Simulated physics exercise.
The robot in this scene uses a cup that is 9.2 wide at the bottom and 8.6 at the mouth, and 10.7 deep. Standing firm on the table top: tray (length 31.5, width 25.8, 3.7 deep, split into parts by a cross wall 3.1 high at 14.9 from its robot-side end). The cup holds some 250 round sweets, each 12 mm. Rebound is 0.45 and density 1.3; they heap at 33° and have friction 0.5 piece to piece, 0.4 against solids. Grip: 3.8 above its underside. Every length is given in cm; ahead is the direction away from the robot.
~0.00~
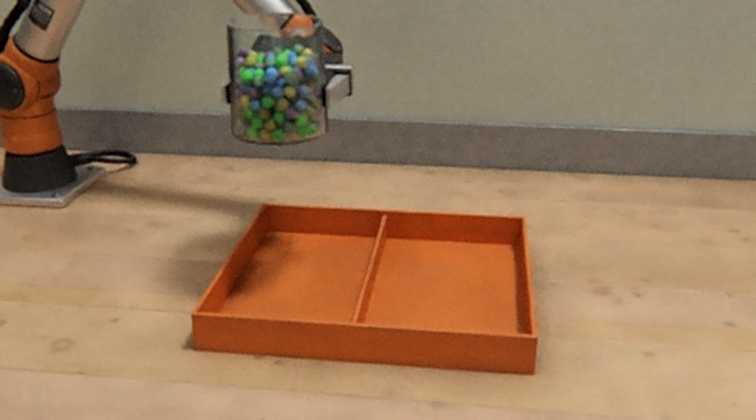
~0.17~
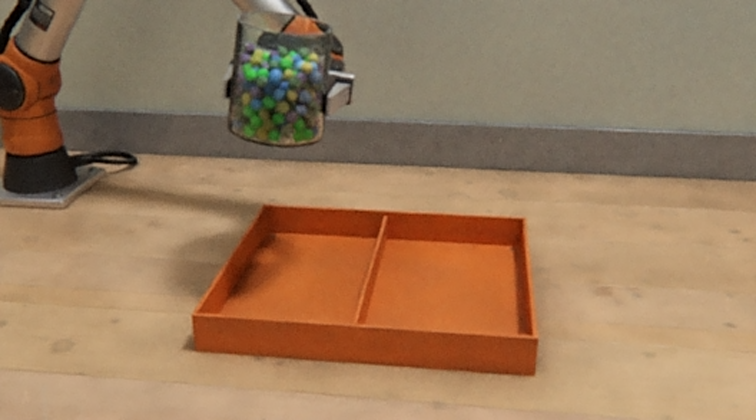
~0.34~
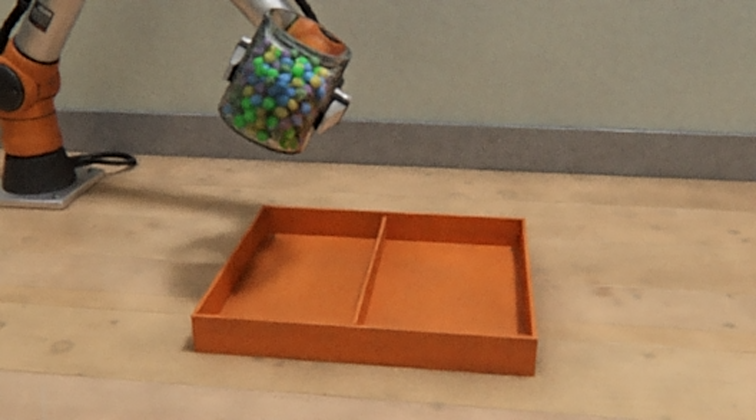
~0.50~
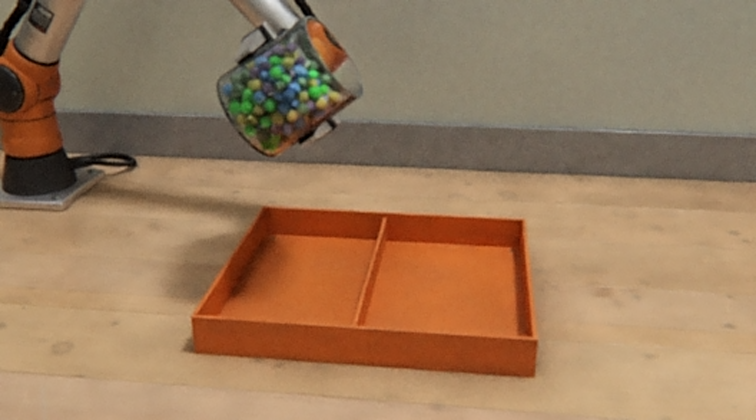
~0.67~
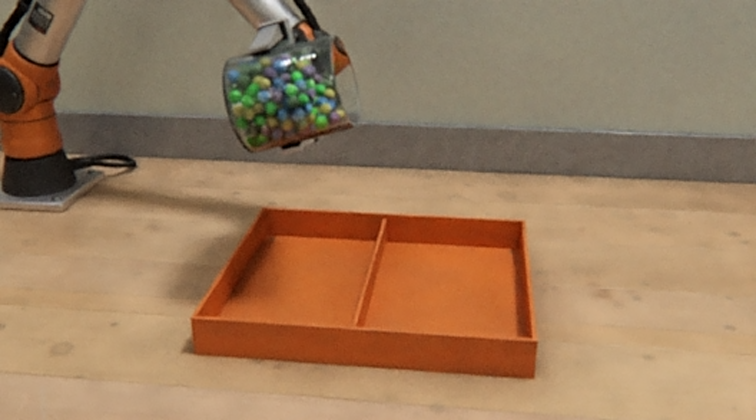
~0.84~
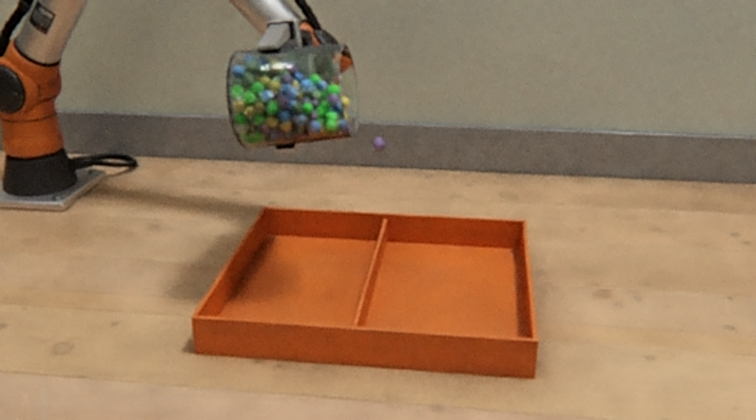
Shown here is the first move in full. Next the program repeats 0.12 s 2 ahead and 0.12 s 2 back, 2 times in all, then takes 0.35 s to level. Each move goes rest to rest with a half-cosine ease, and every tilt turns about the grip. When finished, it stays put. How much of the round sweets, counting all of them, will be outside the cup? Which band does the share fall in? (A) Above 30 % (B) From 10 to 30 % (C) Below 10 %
(B) From 10 to 30 %.
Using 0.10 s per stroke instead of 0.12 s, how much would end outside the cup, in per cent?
Roughly 25 percent then.
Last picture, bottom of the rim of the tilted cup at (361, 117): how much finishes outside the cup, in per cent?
5 %.
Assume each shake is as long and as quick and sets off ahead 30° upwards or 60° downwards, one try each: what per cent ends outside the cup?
Near 20 and 5 percent respectively.
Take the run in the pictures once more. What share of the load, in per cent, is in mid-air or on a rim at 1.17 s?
3 %.
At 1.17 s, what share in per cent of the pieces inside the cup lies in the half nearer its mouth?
40 per cent.
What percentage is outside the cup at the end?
Some 20 in a hundred.
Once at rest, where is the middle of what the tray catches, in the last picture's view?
Approximately (441, 295) in pixels.
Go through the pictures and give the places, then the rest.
The first frame shows the cup middle at (278, 79), level; upper third of the load around (279, 74), from x 240 to 320, top at y 55; 254 in the cup.
The second frame shows the cup middle at (280, 80), tilted 8° forward; upper third of the load around (276, 75), from x 240 to 320, top at y 55.
The third frame shows the cup middle at (285, 82), tilted 29° forward; upper third of the load around (274, 76), from x 230 to 325, top at y 45.
The fourth frame shows the cup middle at (290, 88), tilted 54° forward; upper third of the load around (274, 77), from x 230 to 330, top at y 50.
The fifth frame shows the cup middle at (293, 94), tilted 75° forward; upper third of the load around (272, 78), from x 235 to 335, top at y 60.
The sixth frame shows the cup middle at (294, 96), tilted 83° forward; upper third of the load around (270, 82), from x 240 to 380, top at y 60; 253 in the cup, 1 in flight or on a rim.
After 1.17 s, tilted 83° forward, highest piece 24 above the table; 234 in the cup, 11 in the far-side part, 1 in the robot-side part, 8 in flight or on a rim.
After 1.50 s, tilted 38° forward, highest piece 26 above the table; 206 in the cup, 42 in the far-side part, 1 in the robot-side part, 5 in flight or on a rim.
After 1.87 s, level, highest piece 25 above the table; 206 in the cup, 47 in the far-side part, 1 in the robot-side part.
After 2.92 s, level, highest piece 25 above the table; 206 in the cup, 47 in the far-side part, 1 in the robot-side part.
In the end, 206 in the cup, 47 in the far-side part, 1 in the robot-side part. That is 19 % outside the cup.
